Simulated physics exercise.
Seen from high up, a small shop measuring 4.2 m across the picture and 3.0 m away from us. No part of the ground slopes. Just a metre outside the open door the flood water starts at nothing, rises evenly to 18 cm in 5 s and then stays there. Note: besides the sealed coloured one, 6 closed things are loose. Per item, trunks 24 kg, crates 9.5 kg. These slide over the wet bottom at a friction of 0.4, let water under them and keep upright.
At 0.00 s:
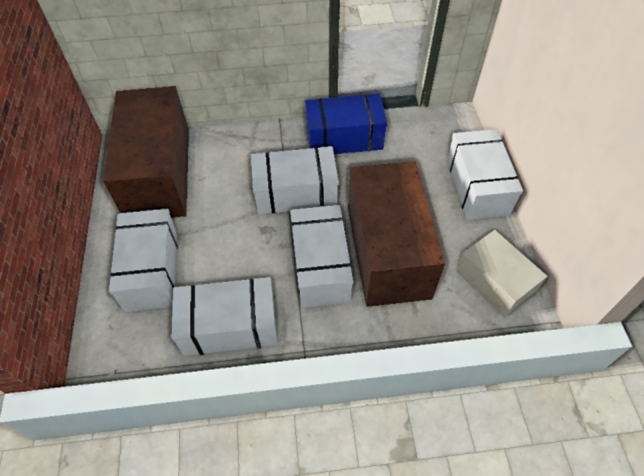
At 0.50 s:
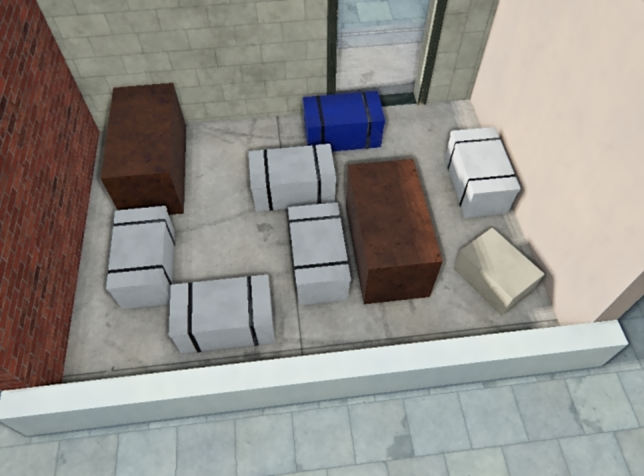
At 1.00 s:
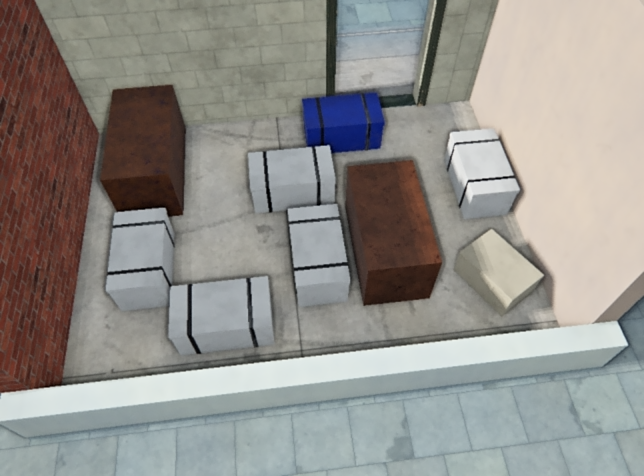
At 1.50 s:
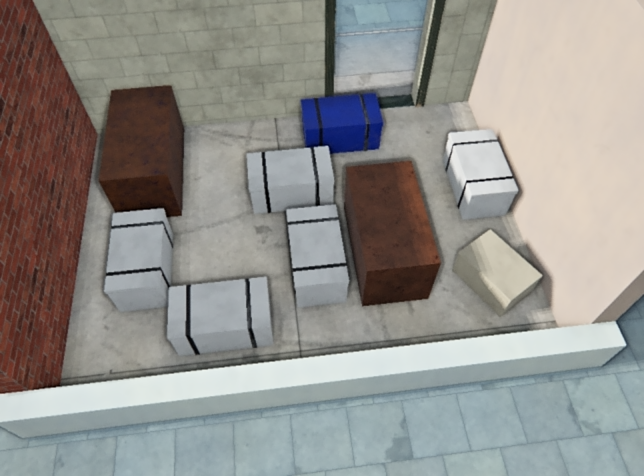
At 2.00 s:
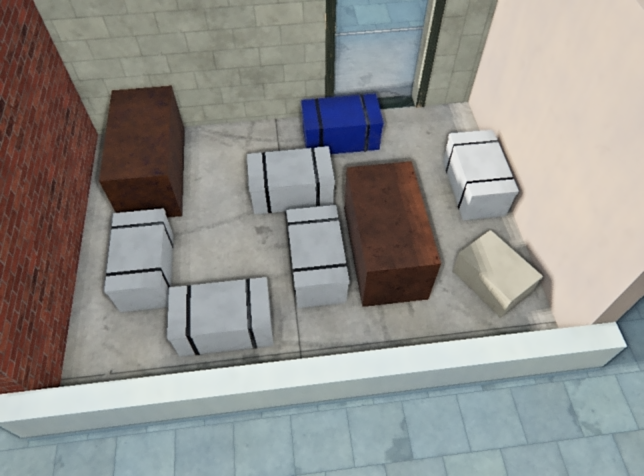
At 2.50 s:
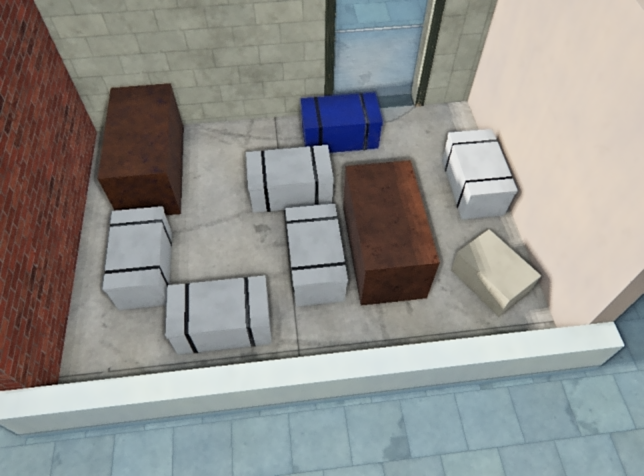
Nothing among the blue trunk, strapped white boxes and brown blocks visibly moved inside the small walled shop, while the paving outside the low front wall turned from pale grey to bluish.
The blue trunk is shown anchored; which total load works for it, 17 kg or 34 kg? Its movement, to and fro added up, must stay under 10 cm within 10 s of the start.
I reckon neither ballast is ample.
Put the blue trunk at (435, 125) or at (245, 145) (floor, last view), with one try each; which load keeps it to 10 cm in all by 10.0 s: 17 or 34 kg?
In turn: Neither holds; it takes the larger.
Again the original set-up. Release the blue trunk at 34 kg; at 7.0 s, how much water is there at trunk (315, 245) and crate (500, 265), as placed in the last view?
Roughly 1 and 7 cm.
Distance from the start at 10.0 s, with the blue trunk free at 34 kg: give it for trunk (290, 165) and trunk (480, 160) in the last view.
Net displacement, in order: 0 cm; 100 cm.
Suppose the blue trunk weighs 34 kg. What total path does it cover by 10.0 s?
Roughly 30 centimetres altogether.
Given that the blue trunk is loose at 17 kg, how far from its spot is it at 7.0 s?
Around 40 centimetres out of place.
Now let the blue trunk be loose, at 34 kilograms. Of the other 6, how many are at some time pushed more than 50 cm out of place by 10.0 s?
Count: 1.
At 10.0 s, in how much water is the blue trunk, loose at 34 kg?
Depth: Approx. 6 cm.
After 3.5 s the blue trunk would be 1 cm from its start with 17 kg and 0 cm from its start with 34 kg; 3 cm of water round it then.
After 4.5 s the blue trunk would be 32 cm from its start with 17 kg and 0 cm from its start with 34 kg; 5 cm of water round it then.
After 7.0 s the blue trunk would be 39 cm from its start with 17 kg and 34 cm from its start with 34 kg; 5 cm of water round it then.
After 10.0 s the blue trunk would be 116 cm from its start with 17 kg and 34 cm from its start with 34 kg; 6 cm of water round it then.
